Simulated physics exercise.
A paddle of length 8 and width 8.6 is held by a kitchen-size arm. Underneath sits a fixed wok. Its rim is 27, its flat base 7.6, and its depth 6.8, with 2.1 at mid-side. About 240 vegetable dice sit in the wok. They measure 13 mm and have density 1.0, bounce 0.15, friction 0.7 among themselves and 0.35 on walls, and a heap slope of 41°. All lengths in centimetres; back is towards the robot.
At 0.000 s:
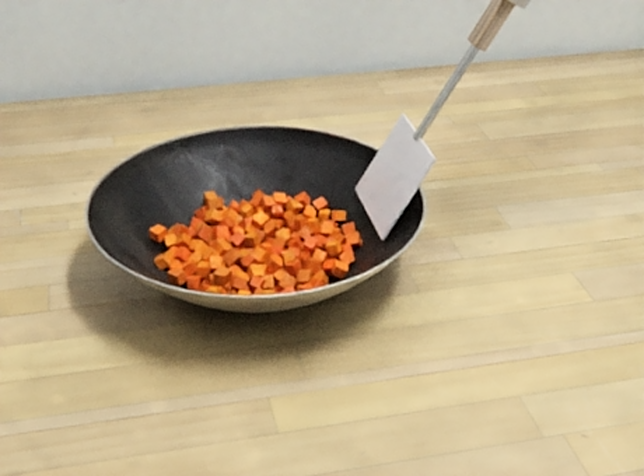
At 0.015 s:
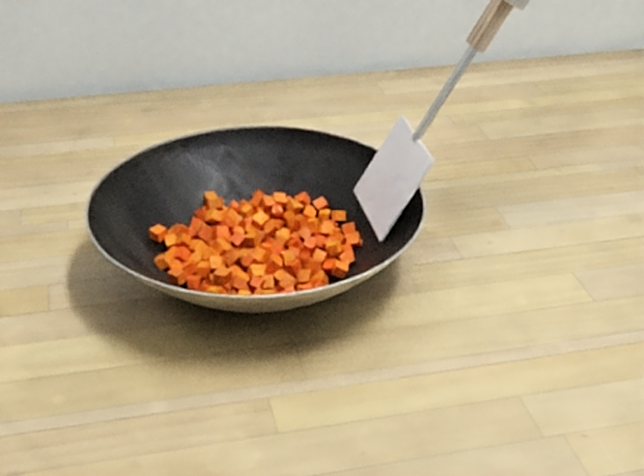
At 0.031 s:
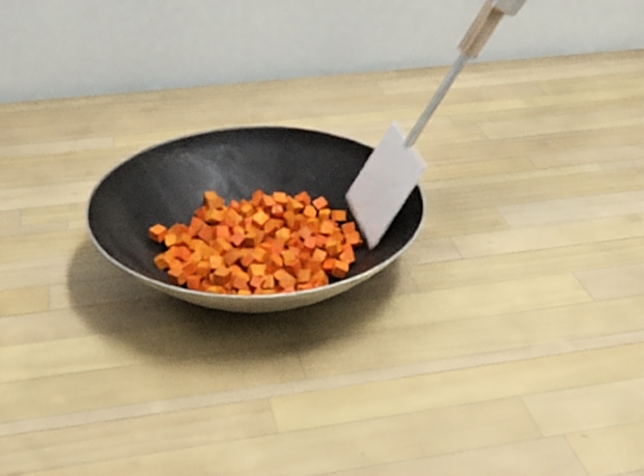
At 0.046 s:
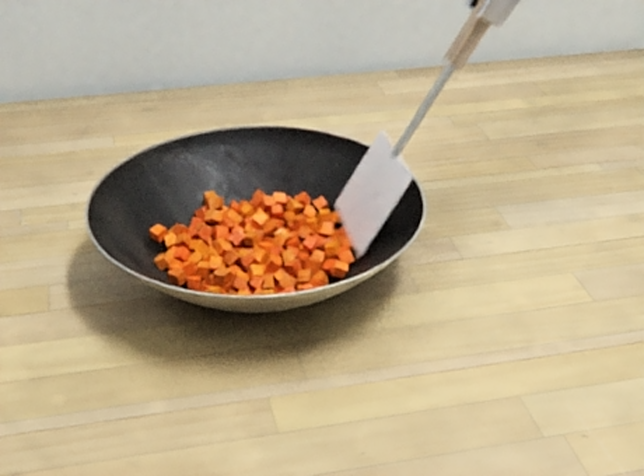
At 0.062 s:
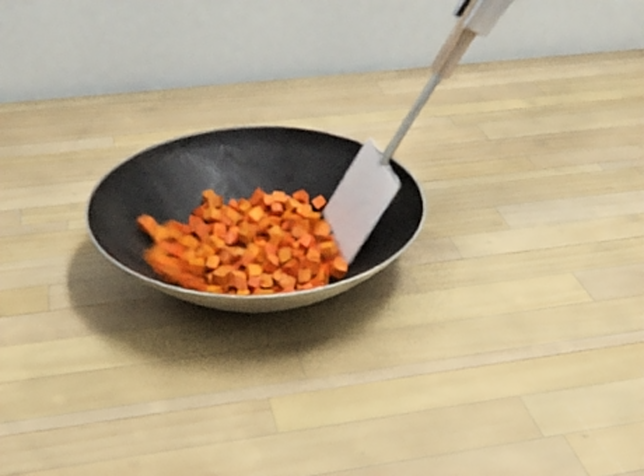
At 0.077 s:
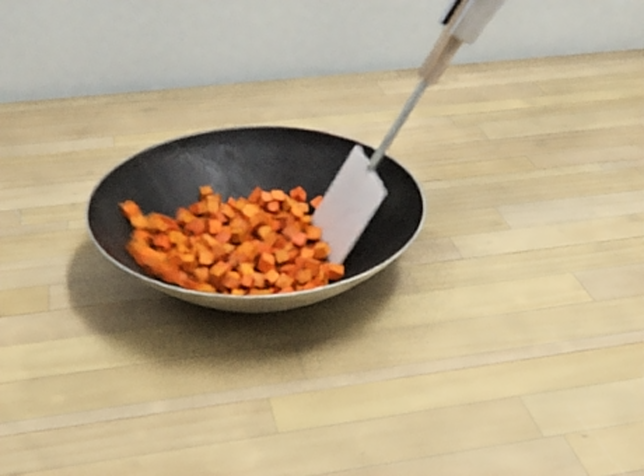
On a pale wooden plank surface before a light grey wall, the view looks down at an angle and stays fixed. A black wok with a pale outer side holds a heap of orange vegetable dice, while a whitish paddle on a thin shaft leans in from the upper right. The paddle barely moves at first, then slides left and downward against the dice, and the heap shifts leftward up the wok's side.
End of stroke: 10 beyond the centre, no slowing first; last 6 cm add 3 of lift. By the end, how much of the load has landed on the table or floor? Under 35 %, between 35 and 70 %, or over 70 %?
Between 35 and 70 %.
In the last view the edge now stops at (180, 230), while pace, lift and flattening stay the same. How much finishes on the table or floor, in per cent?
Roughly 15 per cent.
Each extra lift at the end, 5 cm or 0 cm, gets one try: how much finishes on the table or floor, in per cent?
Roughly 45 per cent, then 60 per cent.
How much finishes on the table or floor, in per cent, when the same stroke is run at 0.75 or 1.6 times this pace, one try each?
Near 55 and near 65 percent respectively.
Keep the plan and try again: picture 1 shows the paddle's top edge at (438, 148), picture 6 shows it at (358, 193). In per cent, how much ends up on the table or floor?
Close to 65 in a hundred.
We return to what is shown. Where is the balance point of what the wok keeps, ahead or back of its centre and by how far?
Offset forward: Around 3.0 cm.
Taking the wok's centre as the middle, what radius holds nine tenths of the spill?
It comes to about 35 cm.
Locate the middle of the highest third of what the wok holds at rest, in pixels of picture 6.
It is centred near (183, 264).
By 0.16 s, sloping 60°, highest piece 9 above the table; 230 in the wok, 5 on the blade or in flight.
By 0.24 s, sloping 60°, highest piece 11 above the table; 206 in the wok, 29 on the blade or in flight.
By 0.48 s, sloping 60°, highest piece 9 above the table; 106 in the wok, 96 on the table or floor, 33 on the blade or in flight.
By 1.53 s, sloping 60°, highest piece 8 above the table; 129 on the table or floor, 106 in the wok.
Final count, 129 on the table or floor, 106 in the wok. That is 55 % on the table or floor.
